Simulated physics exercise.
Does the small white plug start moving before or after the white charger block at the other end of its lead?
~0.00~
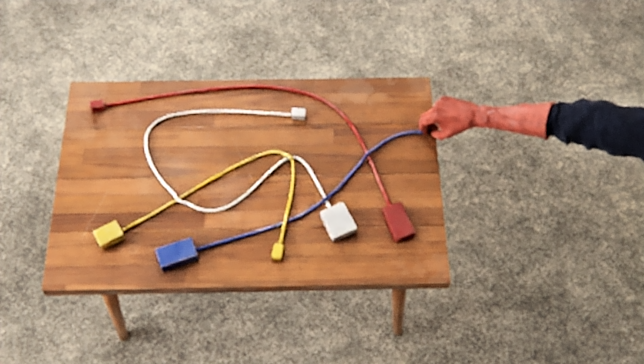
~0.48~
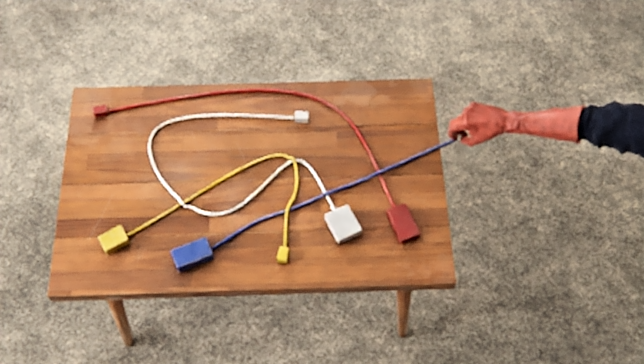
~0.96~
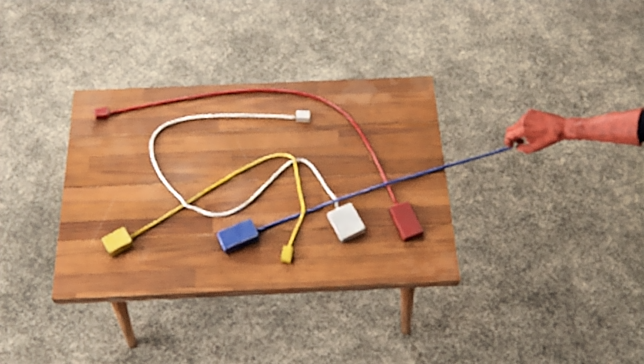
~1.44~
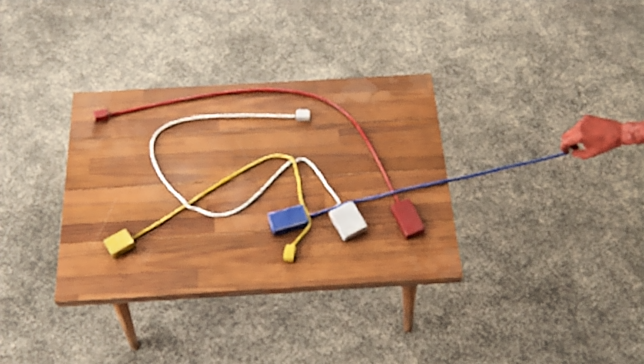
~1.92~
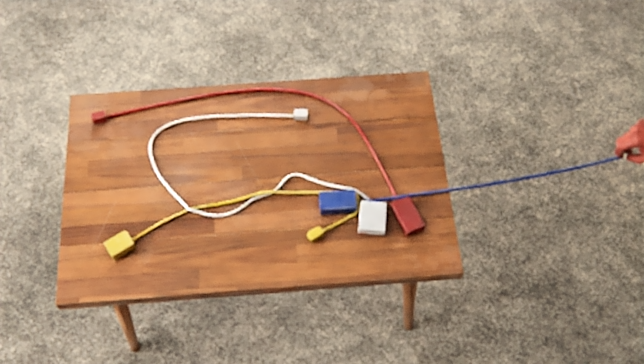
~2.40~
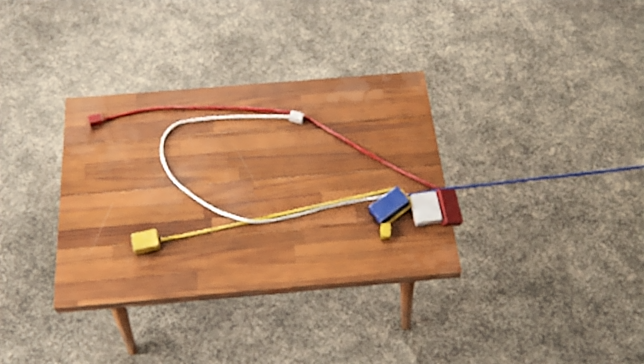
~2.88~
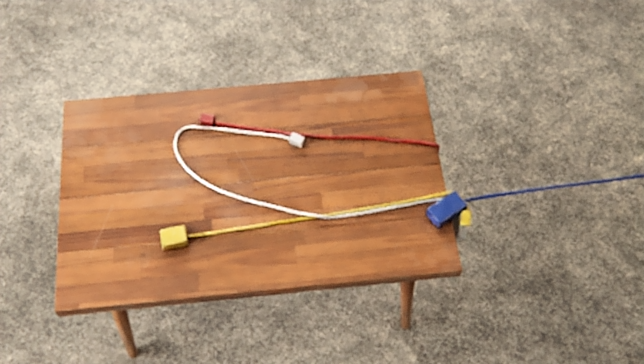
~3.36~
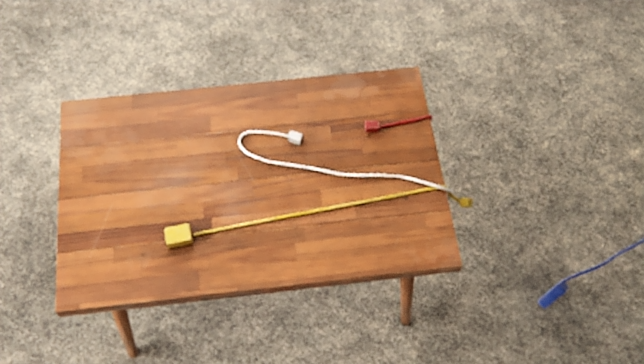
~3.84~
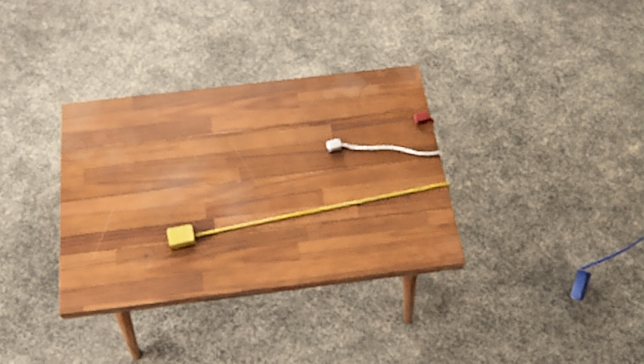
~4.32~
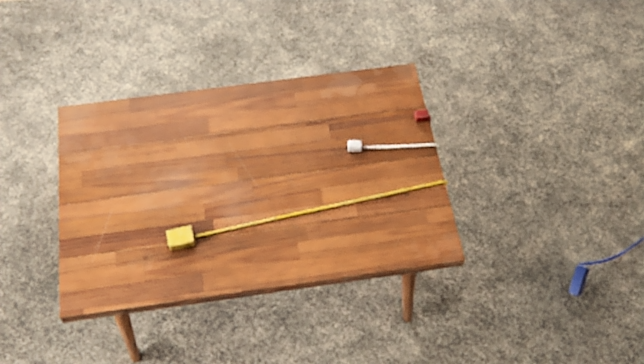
The white plug starts moving after the white charger. The charger is already being pushed toward the right edge while the plug still lies in its place.
